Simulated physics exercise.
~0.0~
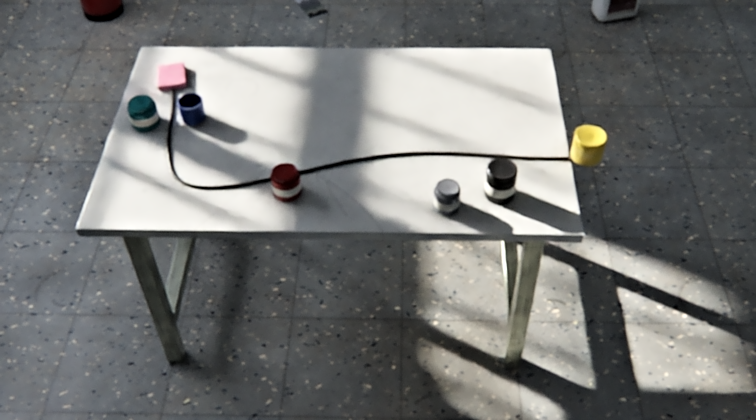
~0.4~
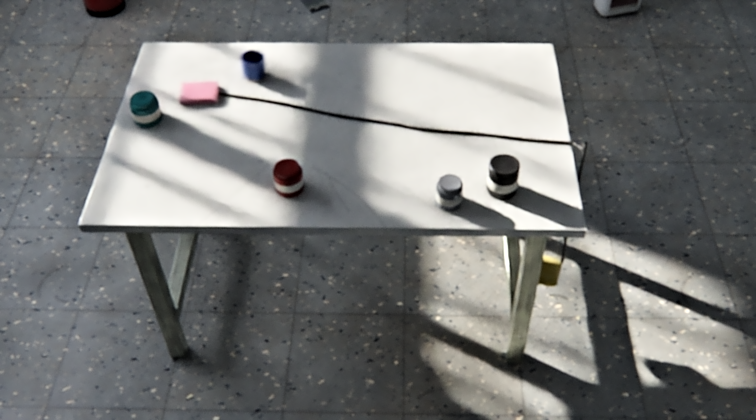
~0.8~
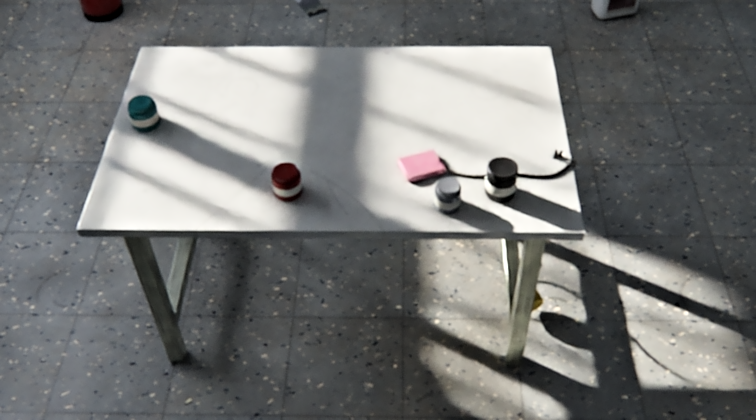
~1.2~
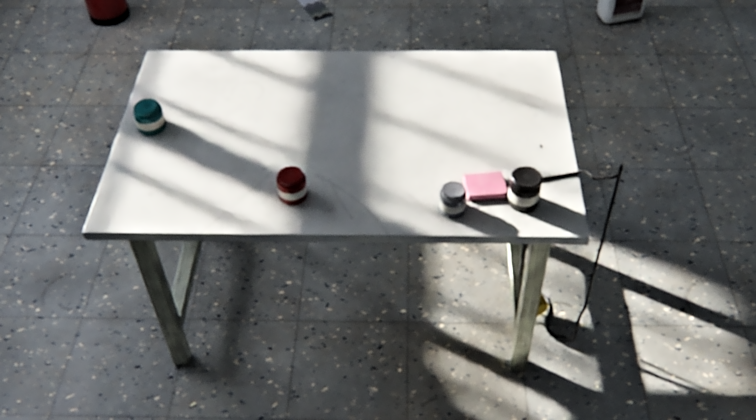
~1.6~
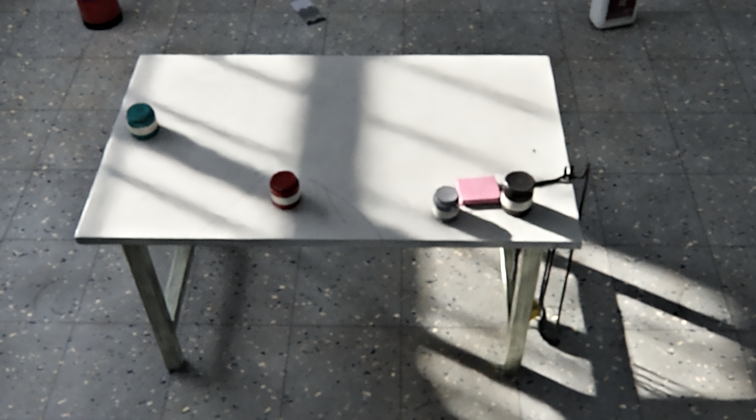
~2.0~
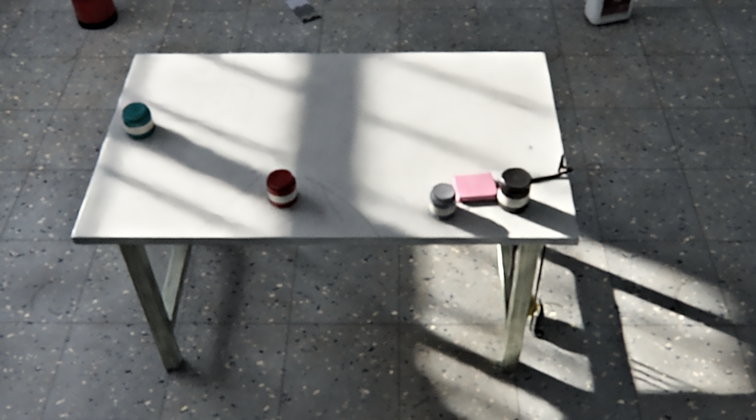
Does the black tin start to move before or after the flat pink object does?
The black tin moves after it. The flat pink object is already sliding across the table while the black tin still stands in its place, and the tin shifts slightly to the right only later.
